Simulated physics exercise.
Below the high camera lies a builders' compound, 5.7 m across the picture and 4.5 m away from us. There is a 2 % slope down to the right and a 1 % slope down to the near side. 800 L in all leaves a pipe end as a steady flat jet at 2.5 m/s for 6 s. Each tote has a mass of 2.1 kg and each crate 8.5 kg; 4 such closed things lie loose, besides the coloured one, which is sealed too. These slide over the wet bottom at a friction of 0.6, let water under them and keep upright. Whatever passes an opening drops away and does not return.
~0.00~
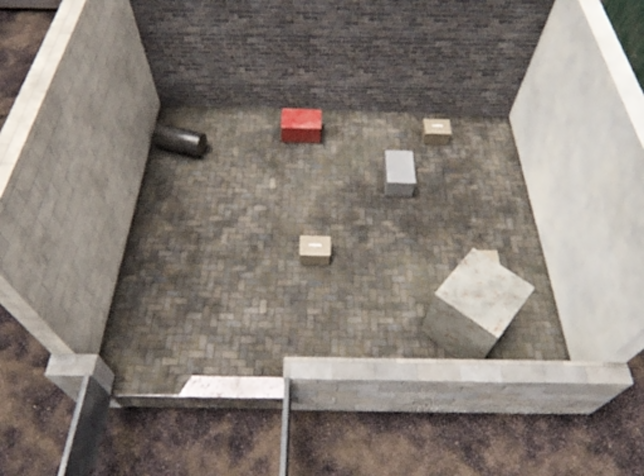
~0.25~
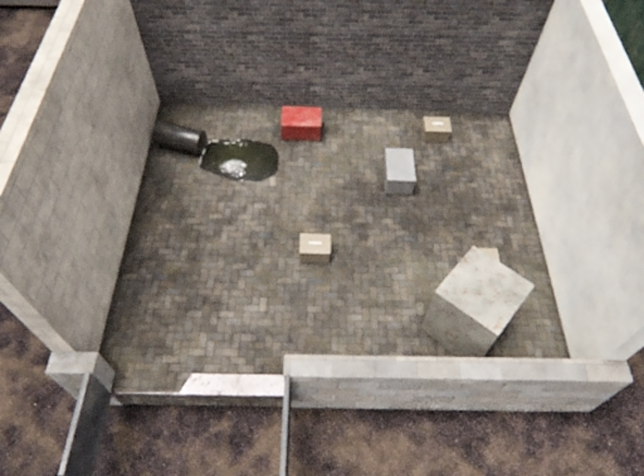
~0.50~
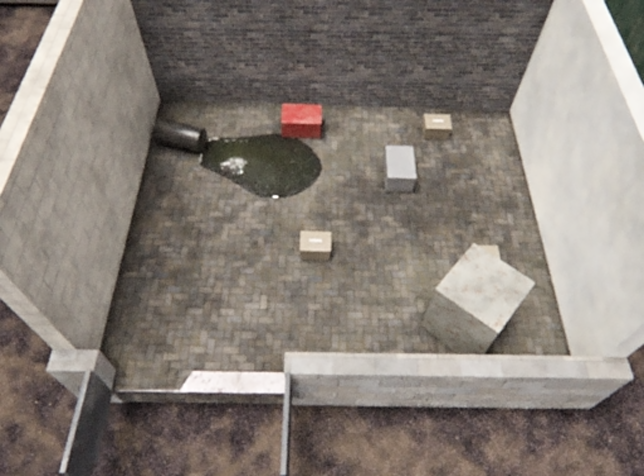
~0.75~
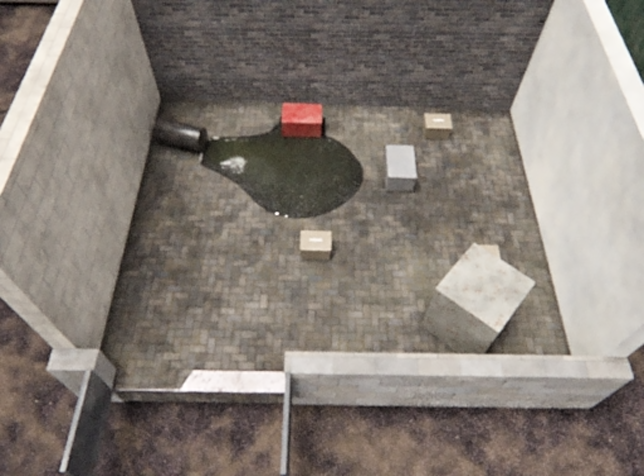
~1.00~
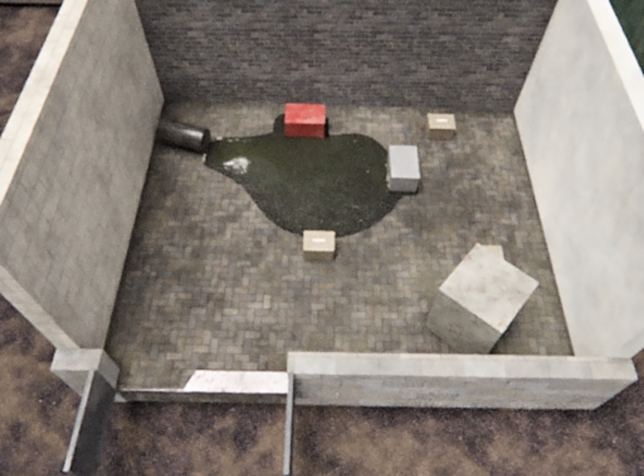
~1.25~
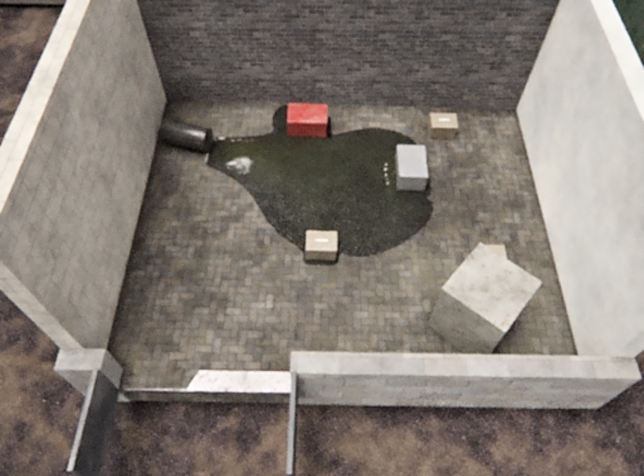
Walled brick-paved yard with dark water pouring from a pipe at left, spreading around a red crate, grey box and small carton.
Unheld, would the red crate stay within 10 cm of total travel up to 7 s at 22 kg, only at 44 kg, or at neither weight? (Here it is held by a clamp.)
Verdict: The lower option.
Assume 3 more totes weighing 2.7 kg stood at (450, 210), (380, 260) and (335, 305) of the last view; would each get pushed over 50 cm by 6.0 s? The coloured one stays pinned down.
In the order given, further, further and not as far.
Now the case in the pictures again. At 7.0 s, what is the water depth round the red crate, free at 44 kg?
About 1 cm.
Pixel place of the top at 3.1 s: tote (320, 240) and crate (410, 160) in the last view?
Estimated pixels: (331, 281) and (531, 176).
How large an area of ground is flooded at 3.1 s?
Somewhere around 14 m2, roughly.
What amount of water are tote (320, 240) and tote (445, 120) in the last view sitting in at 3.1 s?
Depth approx. 1 cm / 2 cm.
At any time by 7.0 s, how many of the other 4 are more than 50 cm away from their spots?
My count gives 4.
After 1.8 s the red crate would be 0 cm from its start with 22 kg and 0 cm from its start with 44 kg; 2 cm of water round it then.
After 3.1 s the red crate would be 0 cm from its start with 22 kg and 0 cm from its start with 44 kg; 2 cm of water round it then.
After 4.9 s the red crate would be 0 cm from its start with 22 kg and 0 cm from its start with 44 kg; 2 cm of water round it then.
After 7.0 s the red crate would be 0 cm from its start with 22 kg and 0 cm from its start with 44 kg; 1 cm of water round it then.
